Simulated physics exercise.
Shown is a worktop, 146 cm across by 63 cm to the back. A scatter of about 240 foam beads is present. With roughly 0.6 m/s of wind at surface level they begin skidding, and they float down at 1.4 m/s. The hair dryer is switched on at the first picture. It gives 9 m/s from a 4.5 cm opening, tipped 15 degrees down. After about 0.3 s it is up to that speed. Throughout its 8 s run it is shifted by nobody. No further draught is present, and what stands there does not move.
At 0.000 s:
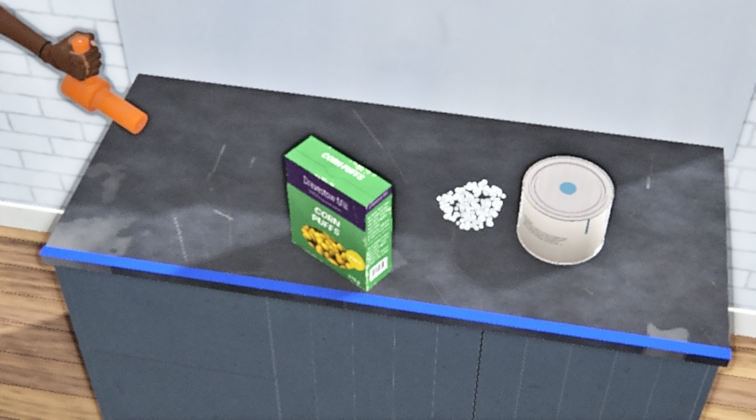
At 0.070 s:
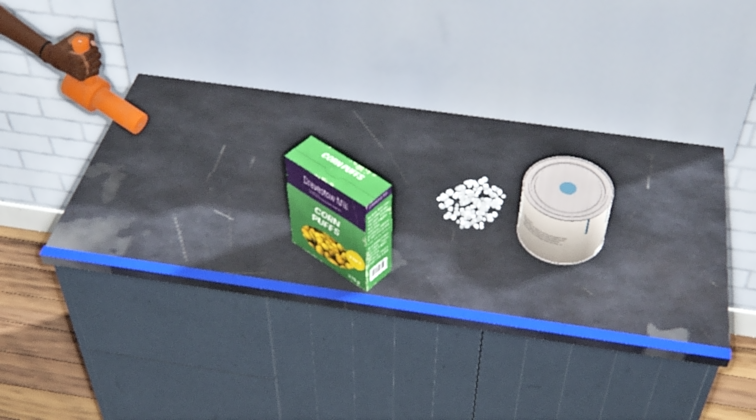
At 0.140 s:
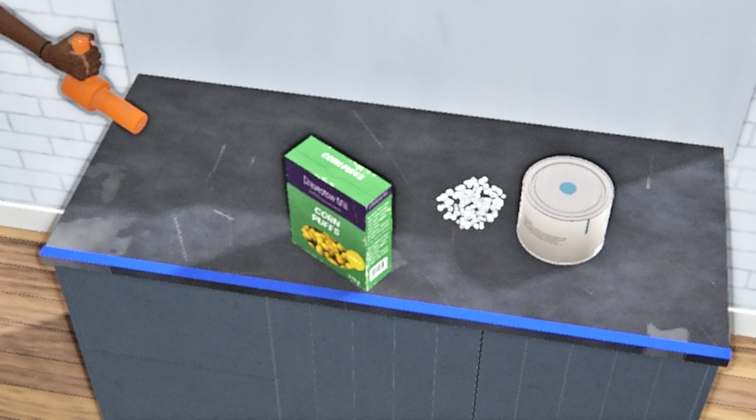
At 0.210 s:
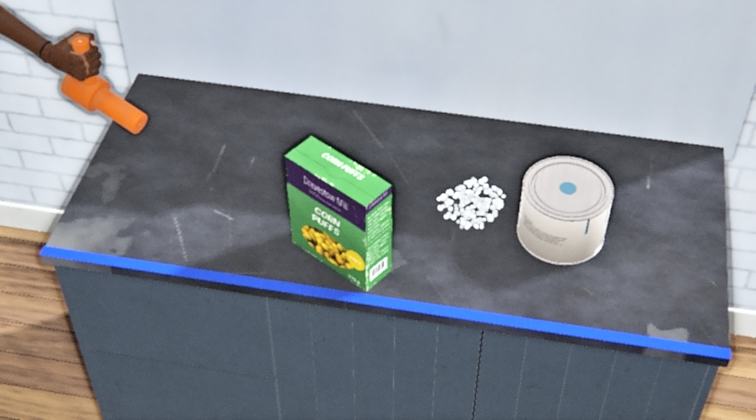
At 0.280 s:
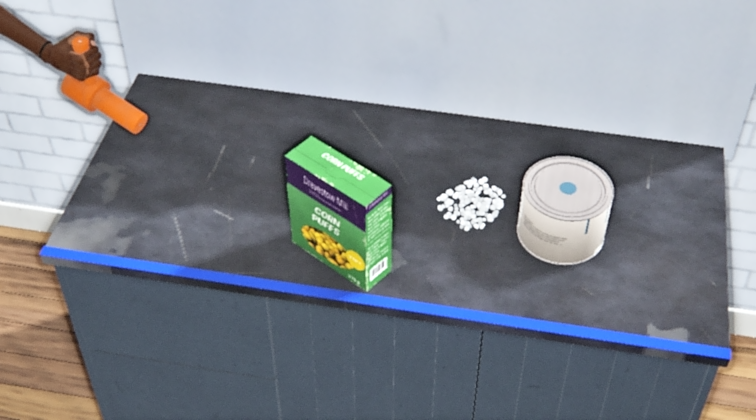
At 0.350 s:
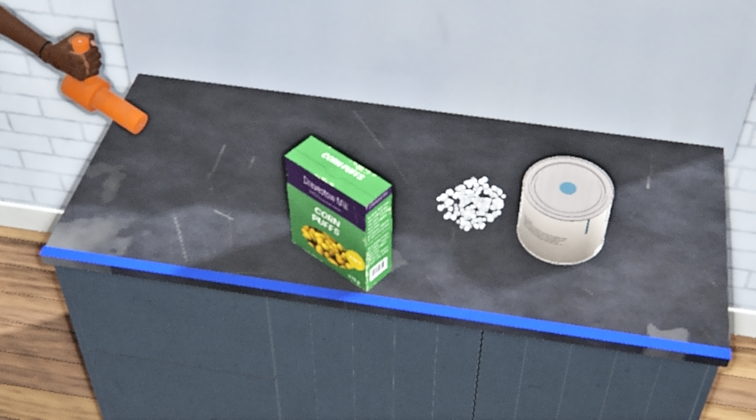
A dark, scuffed worktop with a bright blue front edge stands against a white brick wall, seen from above and in front. At the upper left a hand holds an orange hair dryer angled down to the right, with a green carton of corn puffs near the middle, small white foam beads beside it and a large pale tin at right. Nothing visibly moves, and the hand stays still.
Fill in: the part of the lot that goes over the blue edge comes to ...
A quarter or less.
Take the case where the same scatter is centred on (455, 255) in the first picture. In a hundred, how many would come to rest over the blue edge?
Roughly 80 per cent.
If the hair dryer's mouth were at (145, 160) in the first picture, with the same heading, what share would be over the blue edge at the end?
Around 10 per cent would end up there.
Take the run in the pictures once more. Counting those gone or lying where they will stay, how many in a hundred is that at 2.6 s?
Estimate: Close to 20 %.
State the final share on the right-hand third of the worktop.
I'd estimate around 10 per cent.
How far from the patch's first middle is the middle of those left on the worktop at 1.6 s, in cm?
Roughly 30 cm.
After 1.6 s the count stands so, 3 % are over the blue edge; the middle of those still in play is near (597, 167).
After 2.6 s the count stands so, 3 % are over the blue edge; the middle of those still in play is near (669, 161).
After 4.4 s the count stands so, 3 % are over the blue edge; the middle of those still in play is near (683, 148).
After 8.0 s, at the end, 3 % are over the blue edge.
